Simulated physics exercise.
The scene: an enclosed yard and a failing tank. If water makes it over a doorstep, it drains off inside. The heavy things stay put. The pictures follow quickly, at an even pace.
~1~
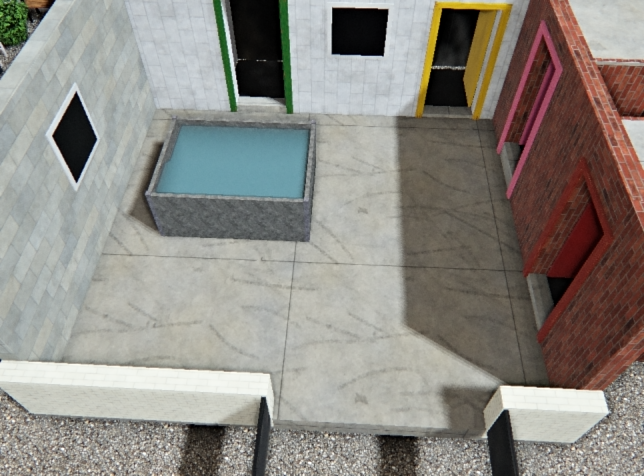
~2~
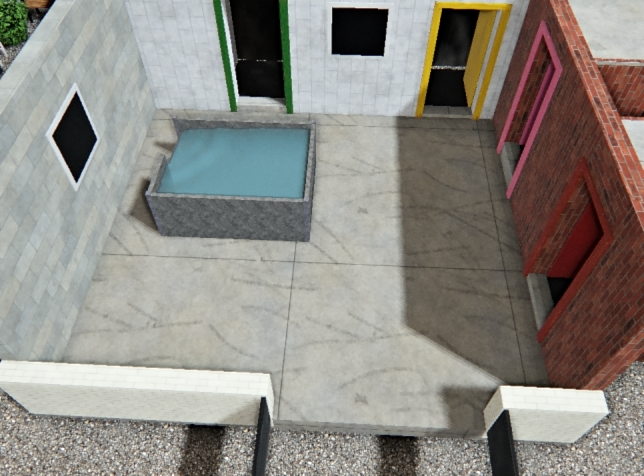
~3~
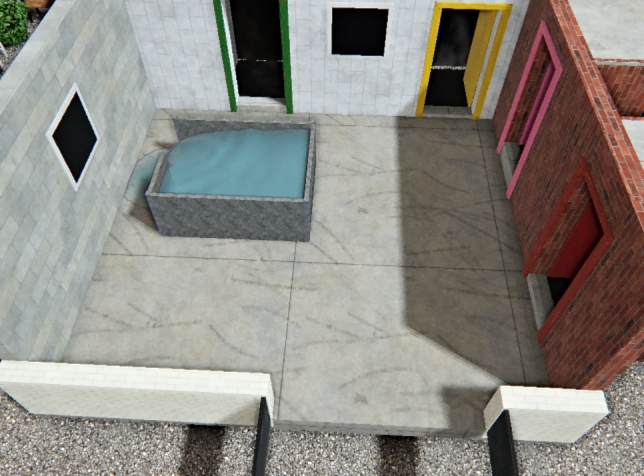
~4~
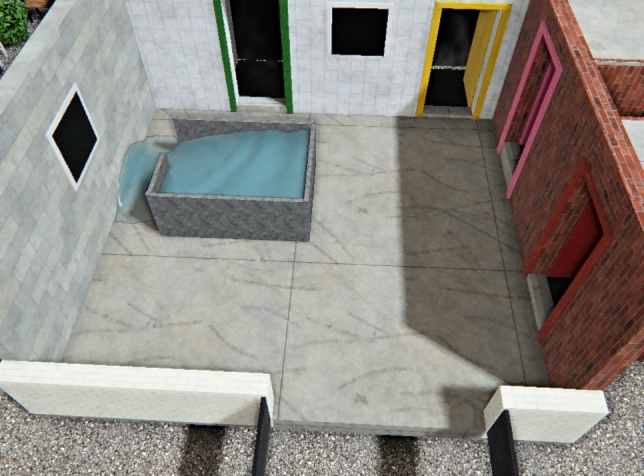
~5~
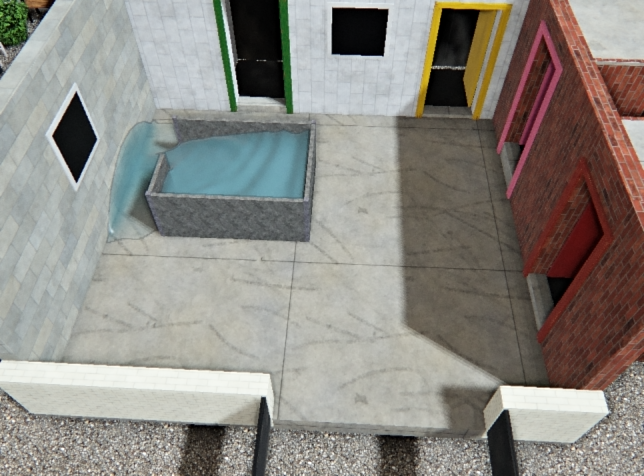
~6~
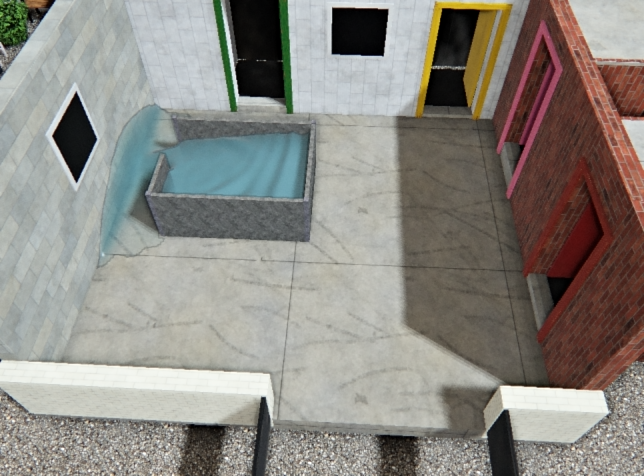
Water pours from the left side of a gray tank and climbs the nearby gray wall.
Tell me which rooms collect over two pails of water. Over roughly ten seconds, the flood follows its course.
The green door lets in little enough there; the red door lets in little enough there; the pink door lets in little enough there; the yellow door lets too much in there.
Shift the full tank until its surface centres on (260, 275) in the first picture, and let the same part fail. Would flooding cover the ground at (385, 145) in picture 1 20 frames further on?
Spot check: Inundated.
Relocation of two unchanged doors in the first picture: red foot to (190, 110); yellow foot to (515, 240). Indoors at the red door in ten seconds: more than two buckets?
Red is flooded.
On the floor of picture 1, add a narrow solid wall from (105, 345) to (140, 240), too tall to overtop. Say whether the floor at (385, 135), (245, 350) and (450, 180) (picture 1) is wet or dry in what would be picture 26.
Results in order: Swamped / swamped / swamped.
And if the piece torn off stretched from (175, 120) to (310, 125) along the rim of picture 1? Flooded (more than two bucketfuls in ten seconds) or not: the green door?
Lab note: Green door, above the mark.
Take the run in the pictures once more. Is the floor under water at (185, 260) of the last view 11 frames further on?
Looking there, it would be swamped.
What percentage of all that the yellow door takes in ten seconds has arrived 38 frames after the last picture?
My estimate is close to 40 per cent.
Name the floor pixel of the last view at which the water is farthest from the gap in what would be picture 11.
Somewhere close to (53, 388).
A moment on, water covers 20 % of the floor; the green door wet at the sill, nothing in, the red door not reached, the pink door not reached, the yellow door not reached.
Next, water covers 40 % of the floor; the green door wet at the sill, nothing in, the red door not reached, the pink door not reached, the yellow door not reached.
Then, water covers 65 % of the floor; the green door wet at the sill, nothing in, the red door not reached, the pink door wet at the sill, nothing in, the yellow door wet at the sill, nothing in.
Later, water covers 90 % of the floor; the green door wet at the sill, nothing in, the red door wet at the sill, nothing in, the pink door wet at the sill, nothing in, the yellow door over two buckets in.
In the end, water covers 95 % of the floor; the green door wet at the sill, nothing in, the red door under two buckets in, the pink door wet at the sill, nothing in, the yellow door over two buckets in.
